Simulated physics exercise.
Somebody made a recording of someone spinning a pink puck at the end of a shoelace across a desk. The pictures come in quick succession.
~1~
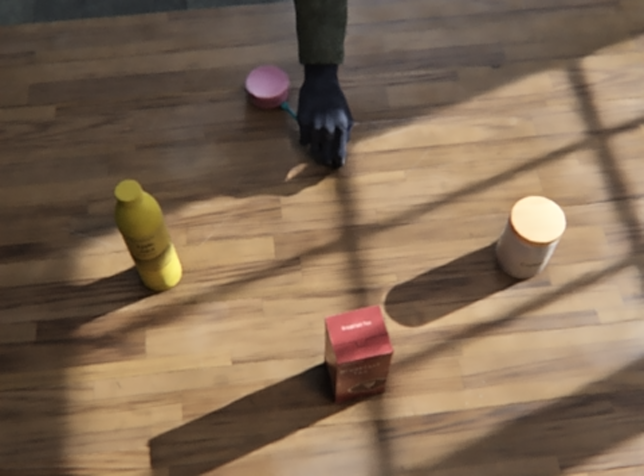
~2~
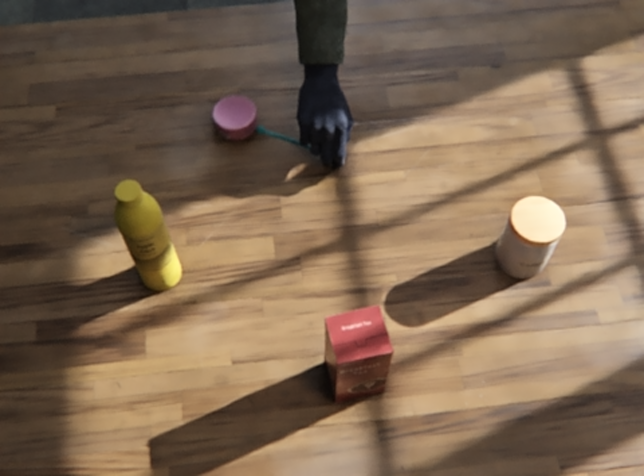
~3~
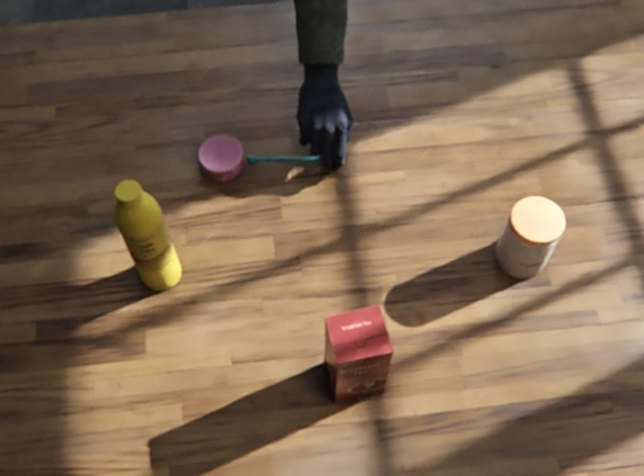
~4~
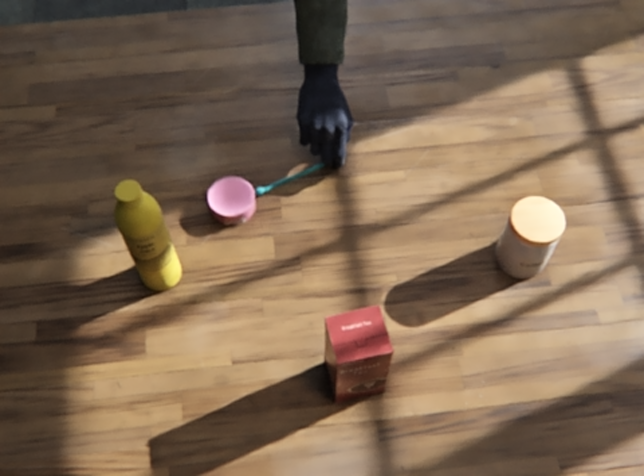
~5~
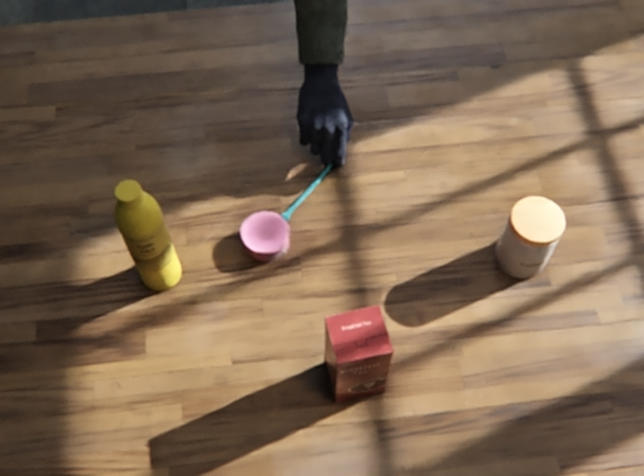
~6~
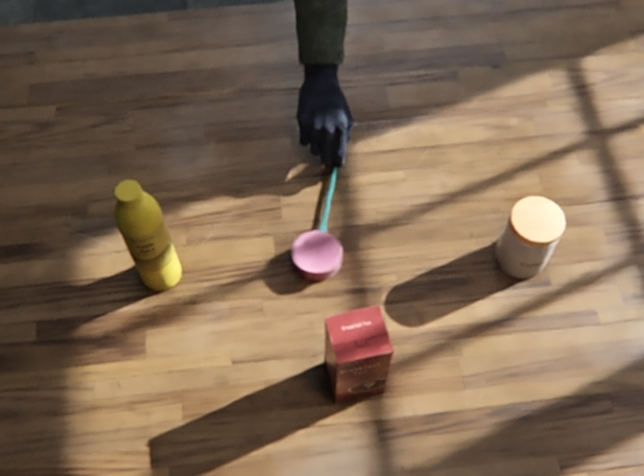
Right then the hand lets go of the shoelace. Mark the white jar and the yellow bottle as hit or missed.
Marks: White jar: Hit; yellow bottle: Missed.
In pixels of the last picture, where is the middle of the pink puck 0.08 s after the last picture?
It has reached (428, 258) by then.
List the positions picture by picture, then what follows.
The first picture shows pink puck (267, 81); white jar (538, 219); yellow bottle (128, 190); red carton (359, 334).
The second picture shows pink puck (234, 112).
The third picture shows pink puck (221, 153).
The fourth picture shows pink puck (231, 196).
The fifth picture shows pink puck (265, 232).
The sixth picture shows pink puck (317, 252); white jar (538, 219); yellow bottle (128, 190); red carton (359, 334); going round anticlockwise.
Then, 0.08 s on from there, puck near (428, 258).
Then, 0.20 s on from there, puck near (488, 260); white jar pushed aside.
In the end, puck near (491, 265); white jar pushed aside. The white jar gets hit and the yellow bottle escapes it.
